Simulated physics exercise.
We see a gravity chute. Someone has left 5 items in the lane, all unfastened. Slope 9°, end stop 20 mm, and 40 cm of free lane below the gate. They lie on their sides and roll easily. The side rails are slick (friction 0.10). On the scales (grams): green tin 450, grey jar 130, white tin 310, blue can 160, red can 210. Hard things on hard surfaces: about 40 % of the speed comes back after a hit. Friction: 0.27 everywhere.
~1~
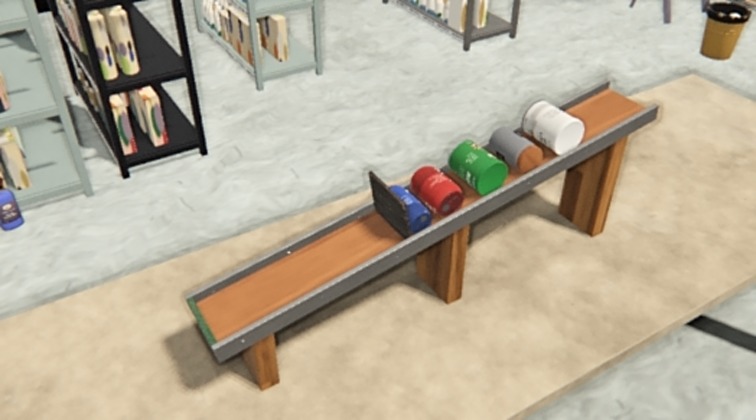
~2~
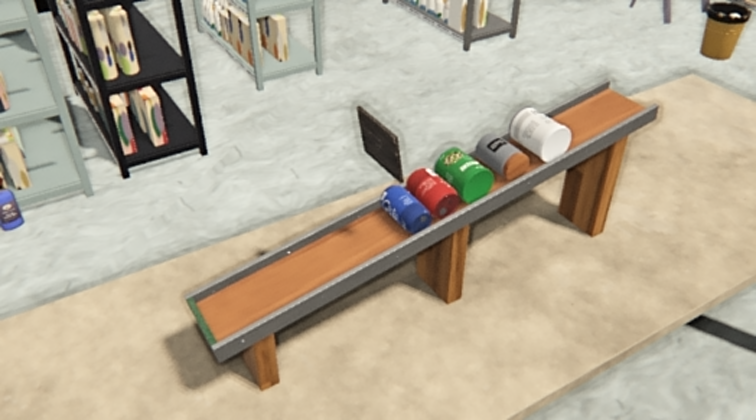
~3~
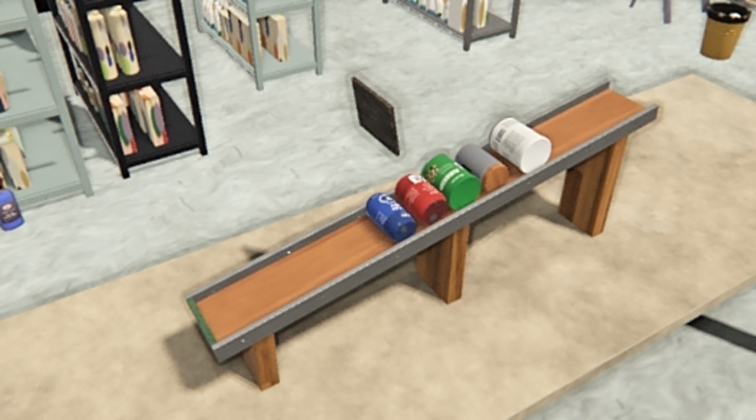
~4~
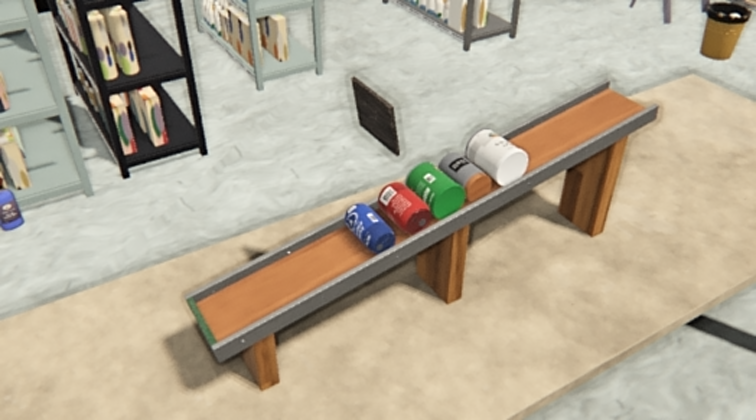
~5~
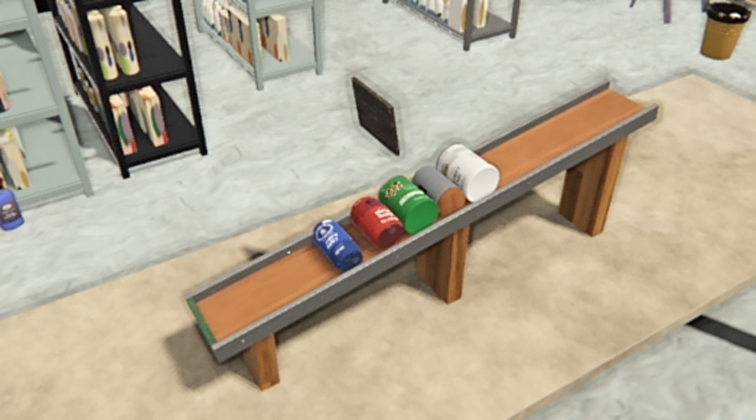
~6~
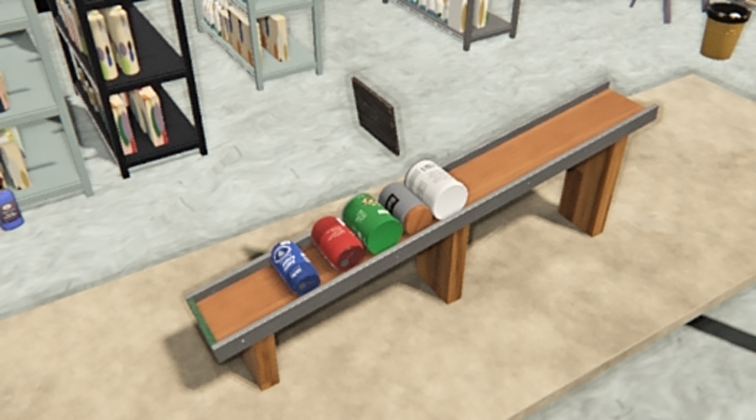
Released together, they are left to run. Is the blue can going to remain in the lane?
The blue can goes over the stop.
Then, 0.20 s past the last view, blue can near (216, 309).
Then, 0.40 s past the last view, blue can now over the stop.
Then, 1.60 s past the last view, things are still on the move.
Then, 2.20 s past the last view, red can now over the stop; green tin not moving; grey jar not moving.
Finally, over the stop, blue can and red can; the other 3 in the lane.
